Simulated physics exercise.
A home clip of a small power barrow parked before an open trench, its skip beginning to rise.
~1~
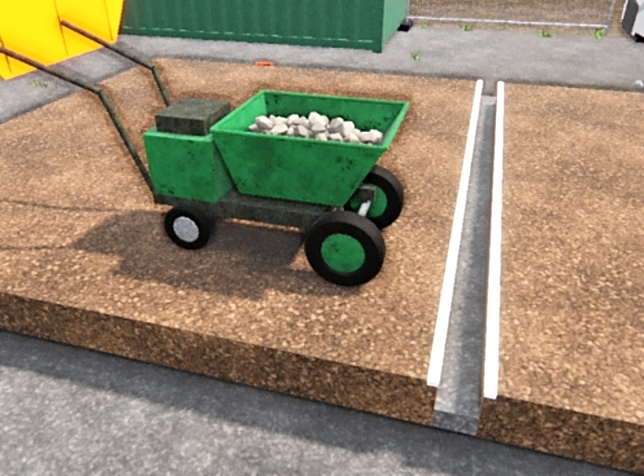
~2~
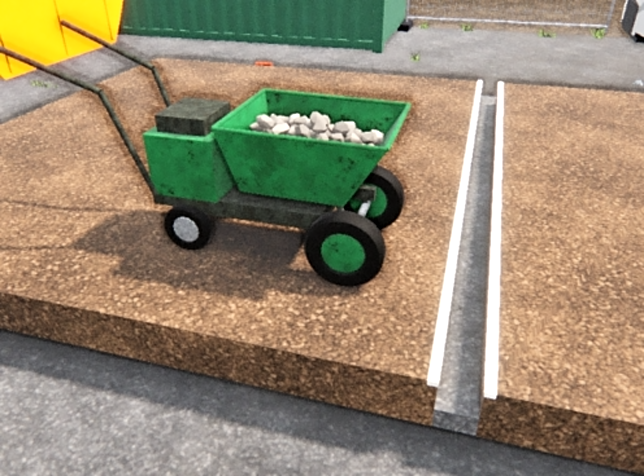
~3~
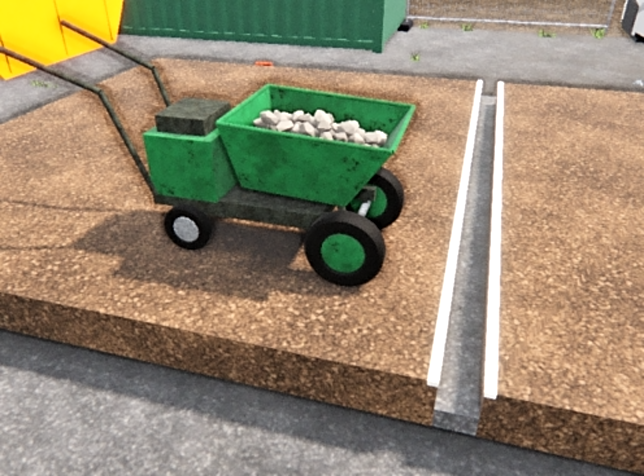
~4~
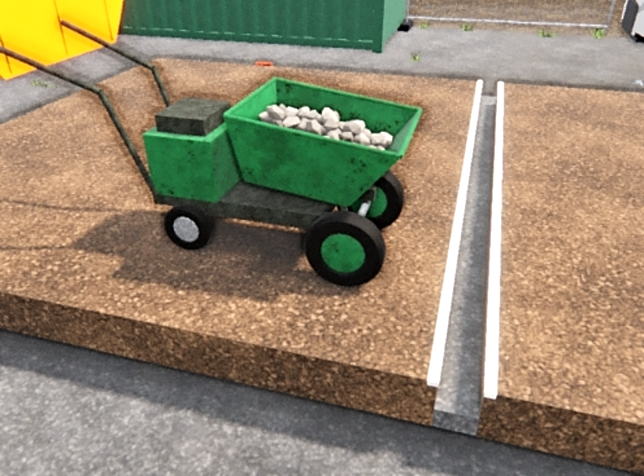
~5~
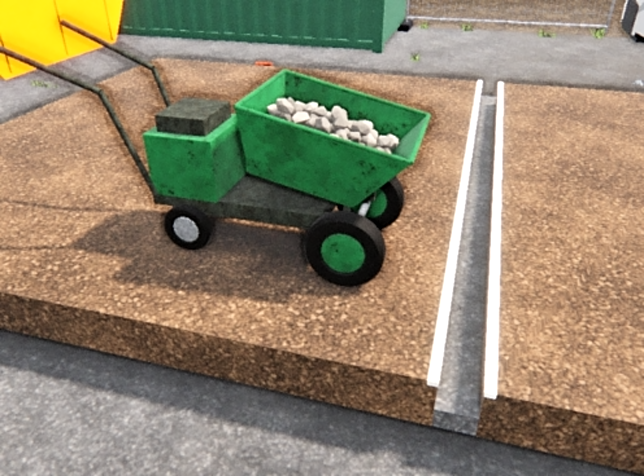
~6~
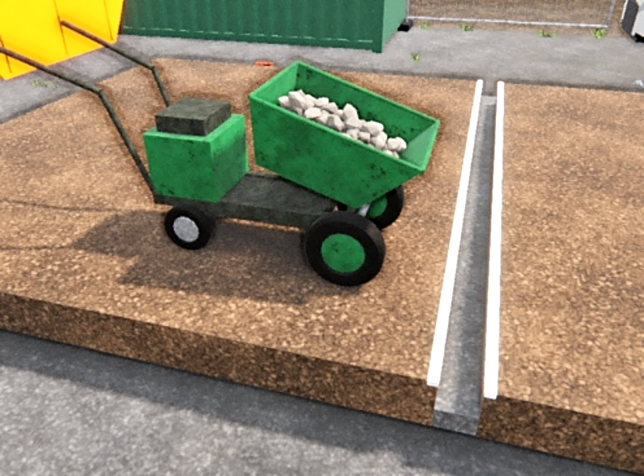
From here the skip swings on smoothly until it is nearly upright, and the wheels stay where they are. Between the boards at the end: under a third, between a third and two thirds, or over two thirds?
Between the edges lies between a third and two thirds of the load.
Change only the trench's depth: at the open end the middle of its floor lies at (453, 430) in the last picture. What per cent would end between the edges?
Roughly 60 in a hundred.
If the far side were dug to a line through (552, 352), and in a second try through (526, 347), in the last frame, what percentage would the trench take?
First some 90, then 80 per cent.
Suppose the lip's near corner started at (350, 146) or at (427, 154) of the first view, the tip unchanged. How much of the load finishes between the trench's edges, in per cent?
Roughly 50 per cent, and 0 per cent.
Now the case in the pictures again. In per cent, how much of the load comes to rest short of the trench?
Close to 0 per cent.
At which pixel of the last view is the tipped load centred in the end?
Roughly at (484, 269).
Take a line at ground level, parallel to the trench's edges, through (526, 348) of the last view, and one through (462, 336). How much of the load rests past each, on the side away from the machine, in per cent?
First some 20, then 70 per cent.
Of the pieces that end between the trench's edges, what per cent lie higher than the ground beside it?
Roughly 30 in a hundred.
Shortly afterwards, skip tipped steeply; the whole lot in the skip.
Next, skip tipped steeply; the bulk in the skip; a little in or heaped over the trench; a little beyond it; only a few falling.
Some moments later, skip tipped right over; near a third in the skip; near a third in or heaped over the trench; near a third beyond it.
In the end, skip tipped right over; a little in the skip; only a few short of the trench; near half in or heaped over the trench; near a third beyond it.
